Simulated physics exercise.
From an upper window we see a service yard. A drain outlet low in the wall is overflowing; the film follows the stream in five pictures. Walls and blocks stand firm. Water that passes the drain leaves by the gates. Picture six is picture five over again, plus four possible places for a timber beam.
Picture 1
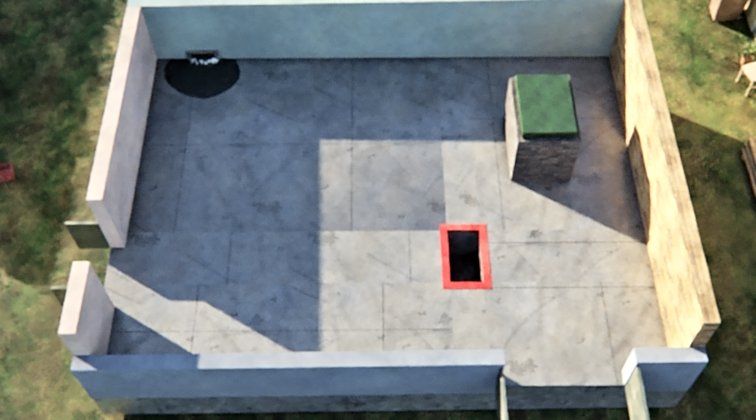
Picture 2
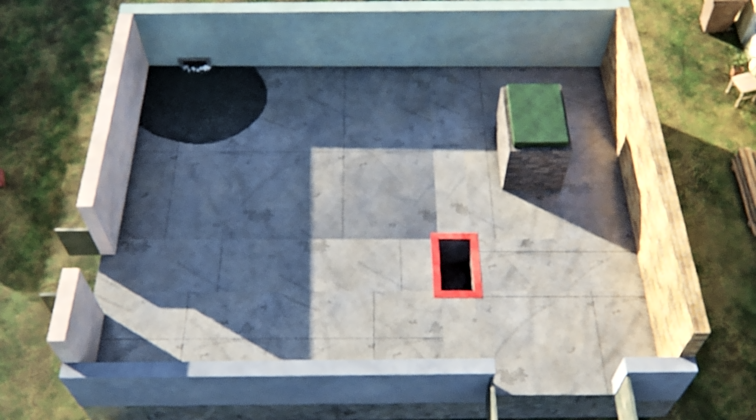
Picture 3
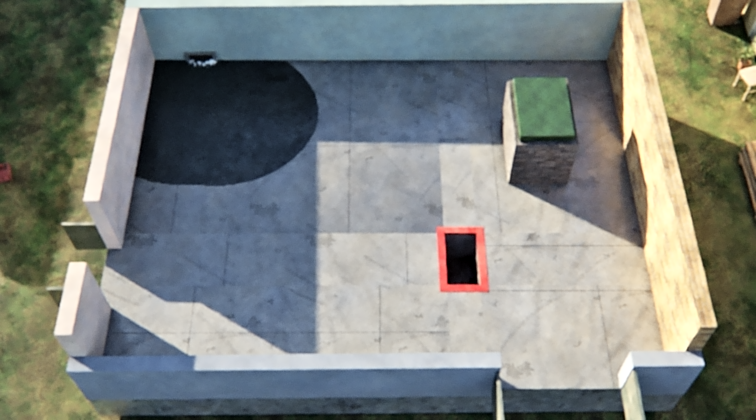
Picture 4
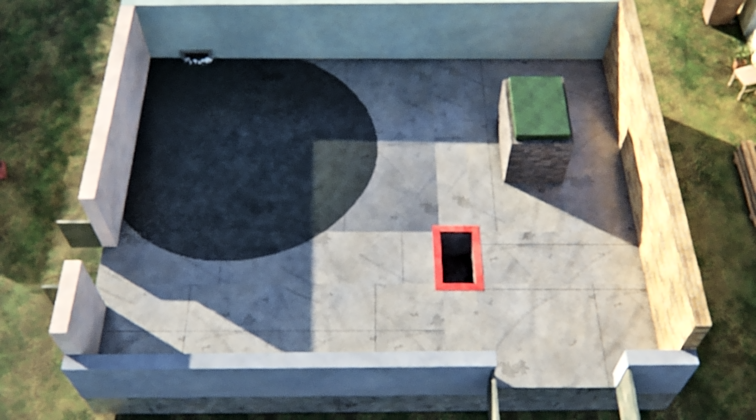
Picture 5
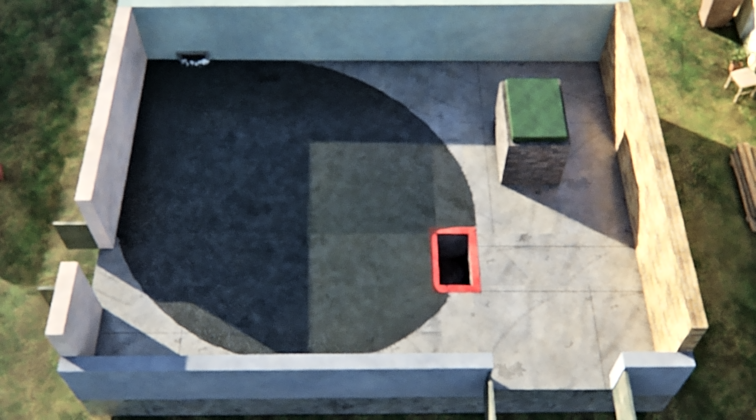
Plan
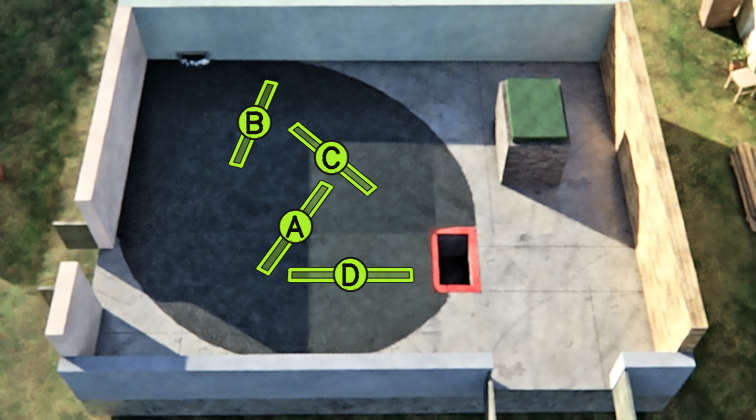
In a walled service yard, a dark wet patch spreads from the outfall to the red drain.
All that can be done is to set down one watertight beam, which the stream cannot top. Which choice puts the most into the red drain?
D works best here.
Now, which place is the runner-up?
That would be C.
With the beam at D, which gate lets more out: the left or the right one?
The right one.
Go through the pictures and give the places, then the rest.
Outfall at (203, 55); red drain at (465, 256); open gate at (560, 371); open gate at (120, 276); front seen at (210, 92), 2 % of the ground wet; red drain still dry, in the first picture.
Front seen at (199, 139), 7 % of the ground wet; red drain still dry, in the second picture.
Front seen at (248, 177), 15 % of the ground wet; red drain still dry, in the third picture.
Front seen at (313, 233), 29 % of the ground wet; red drain still dry, in the fourth picture.
Front seen at (397, 335), 51 % of the ground wet; red drain taking water, in the fifth picture.
On the marked copy, A from (263, 271) to (326, 184); B from (235, 164) to (271, 82); C from (293, 126) to (371, 190); D from (289, 274) to (411, 274).
For place A, about 15 % of the stream goes into the red drain, about 80 % out by the gates.
For place B, about 10 % of the stream goes into the red drain, about 82 % out by the gates.
For place C, about 21 % of the stream goes into the red drain, about 74 % out by the gates.
For place D, about 45 % of the stream goes into the red drain, about 51 % out by the gates.
